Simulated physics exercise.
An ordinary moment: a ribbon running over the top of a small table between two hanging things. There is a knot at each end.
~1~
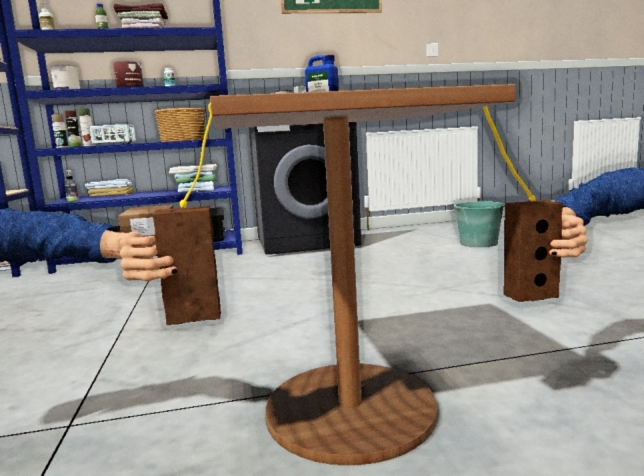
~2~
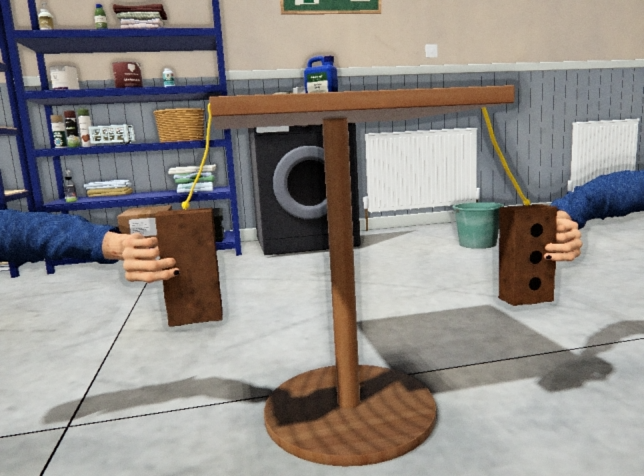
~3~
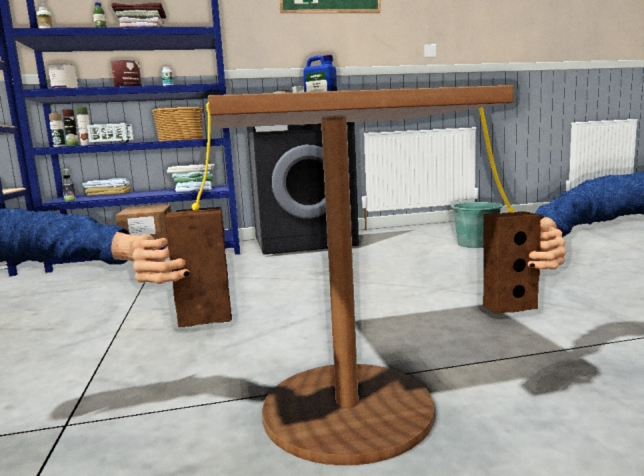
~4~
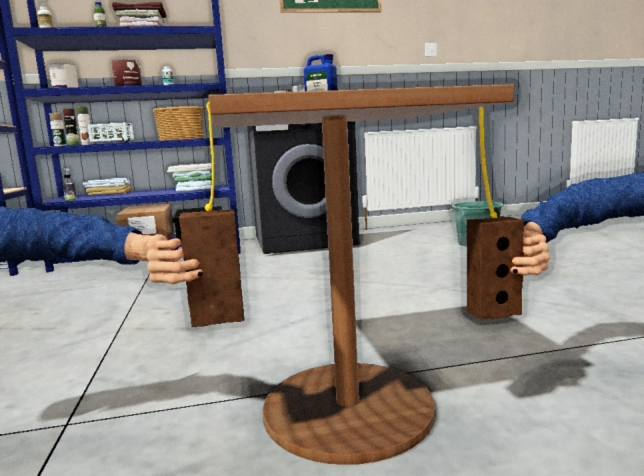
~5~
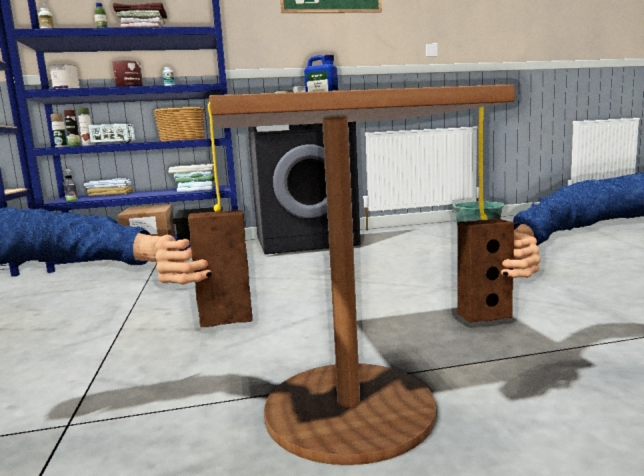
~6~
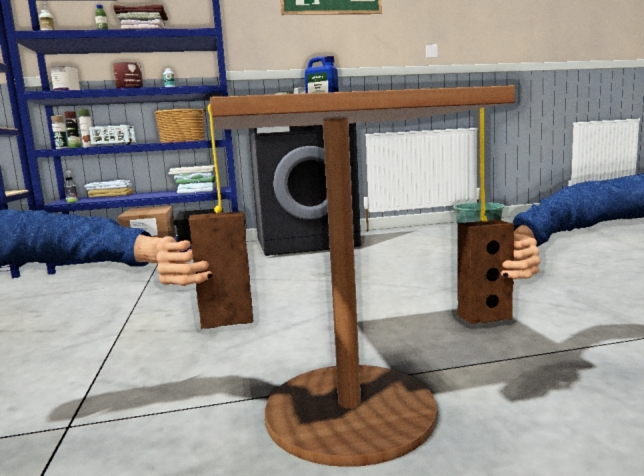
Two hands easing brown bricks inward on yellow ribbon beneath a wooden T-shaped stand, then holding them nearly still.
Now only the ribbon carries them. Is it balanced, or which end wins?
The ribbon stays as it is.
Then, 0.20 s past the final frame, left brick at the same height near (224, 270); right brick at the same height near (483, 272).
Then, 0.78 s past the final frame, left brick at the same height near (228, 270); right brick at the same height near (478, 273).
Then, 1.42 s past the final frame, left brick at the same height near (226, 270); right brick at the same height near (483, 273).
When it is over, left brick at the same height near (228, 270); right brick at the same height near (477, 273). The ribbon hangs still.
